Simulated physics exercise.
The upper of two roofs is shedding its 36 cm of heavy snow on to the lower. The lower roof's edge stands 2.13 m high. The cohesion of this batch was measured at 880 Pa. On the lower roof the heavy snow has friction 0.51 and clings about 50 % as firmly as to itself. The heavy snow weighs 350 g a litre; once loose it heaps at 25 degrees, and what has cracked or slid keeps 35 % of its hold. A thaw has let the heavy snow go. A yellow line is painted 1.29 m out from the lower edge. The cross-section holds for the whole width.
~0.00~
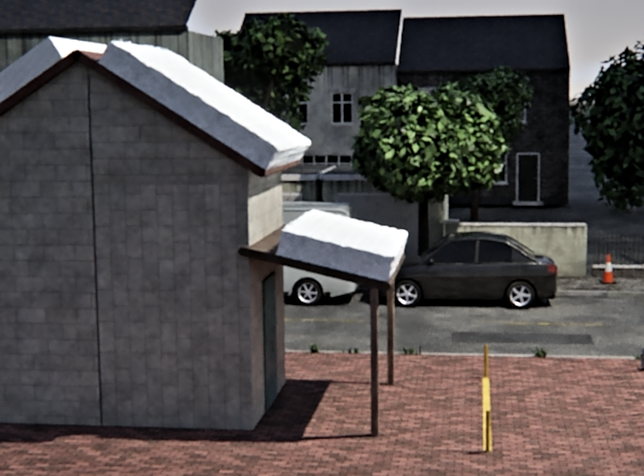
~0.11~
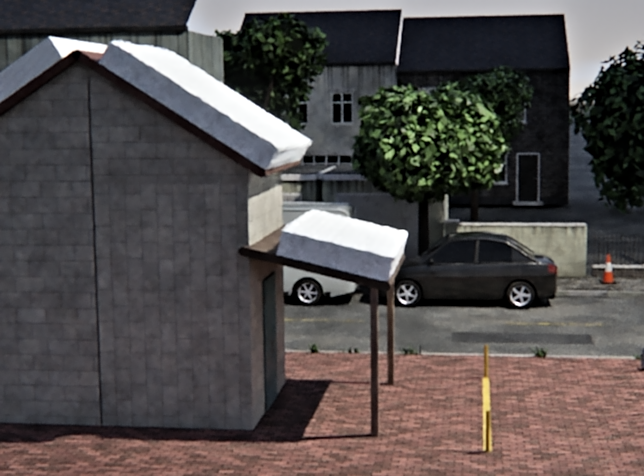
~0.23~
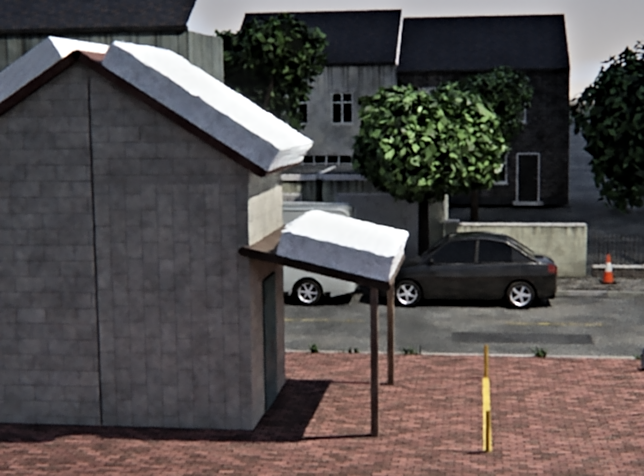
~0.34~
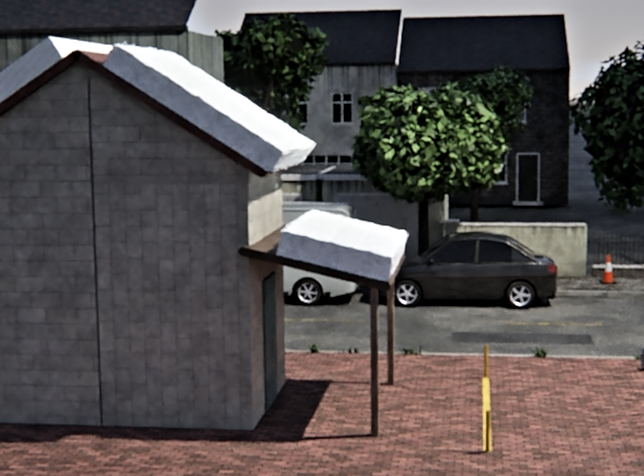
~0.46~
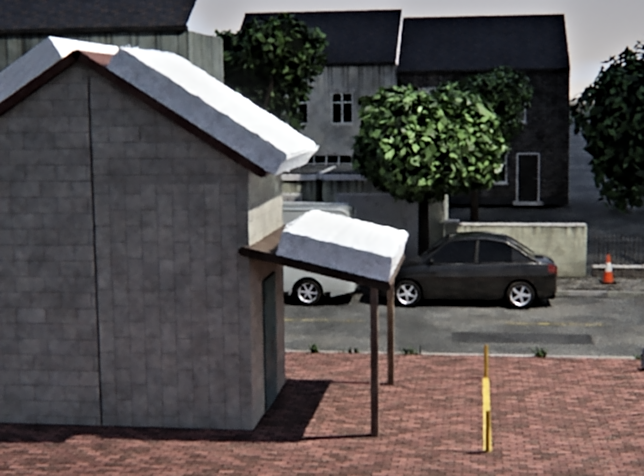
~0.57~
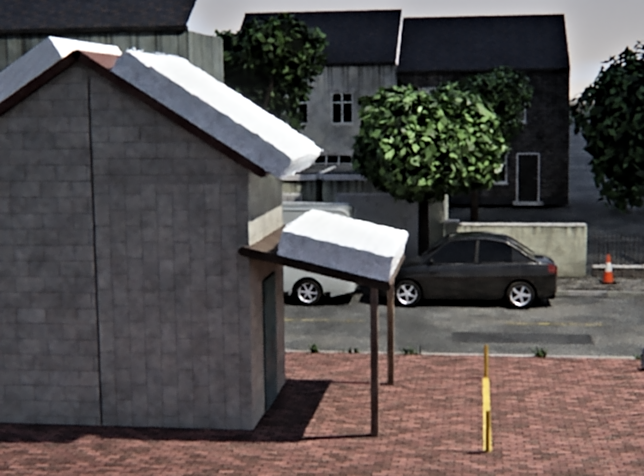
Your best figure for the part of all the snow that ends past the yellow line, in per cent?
It comes to some 13 %.
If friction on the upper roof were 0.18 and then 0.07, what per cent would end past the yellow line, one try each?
In turn about 40 %, 45 %.
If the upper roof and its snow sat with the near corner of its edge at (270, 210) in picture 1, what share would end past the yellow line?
It would be near 0 %.
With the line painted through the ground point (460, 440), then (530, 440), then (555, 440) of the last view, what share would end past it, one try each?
In turn about 22 %, 4 %, 1 %.
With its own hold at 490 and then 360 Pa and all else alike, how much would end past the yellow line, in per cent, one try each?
In that order: 35 %, 35 %.
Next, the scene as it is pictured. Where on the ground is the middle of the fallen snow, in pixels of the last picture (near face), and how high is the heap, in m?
Around (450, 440); it stands about 0.5 m.
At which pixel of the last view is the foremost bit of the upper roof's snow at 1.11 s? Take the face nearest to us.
Near (330, 231).
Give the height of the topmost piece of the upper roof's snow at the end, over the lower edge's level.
About 1.1 m.
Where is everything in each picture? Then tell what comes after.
In the first picture, leading edge of the heavy snow at (267, 164).
In the second picture, leading edge of the heavy snow at (268, 164), its middle shifted 8 mm.
In the third picture, leading edge of the heavy snow at (269, 151), its middle shifted 3.3 cm, 1 % of it past the upper edge, in one piece.
In the fourth picture, leading edge of the heavy snow at (272, 153), its middle shifted 7.5 cm, 3 % of it past the upper edge, in one piece.
In the fifth picture, leading edge of the heavy snow at (275, 163), its middle shifted 14 cm, 5 % of it past the upper edge, in one piece.
In the sixth picture, leading edge of the heavy snow at (281, 160), its middle shifted 22 cm, 8 % of it past the upper edge, in one piece.
After 1.11 s, none is below the lower edge and 0 % is past the line.
After 1.74 s, none is below the lower edge and 0 % is past the line.
After 2.37 s, 8 % is below the lower edge and 0 % is past the line.
After 3.00 s, 39 % is below the lower edge and 8 % is past the line.
After 4.80 s, at the end, 47 % is below the lower edge and 13 % is past the line.
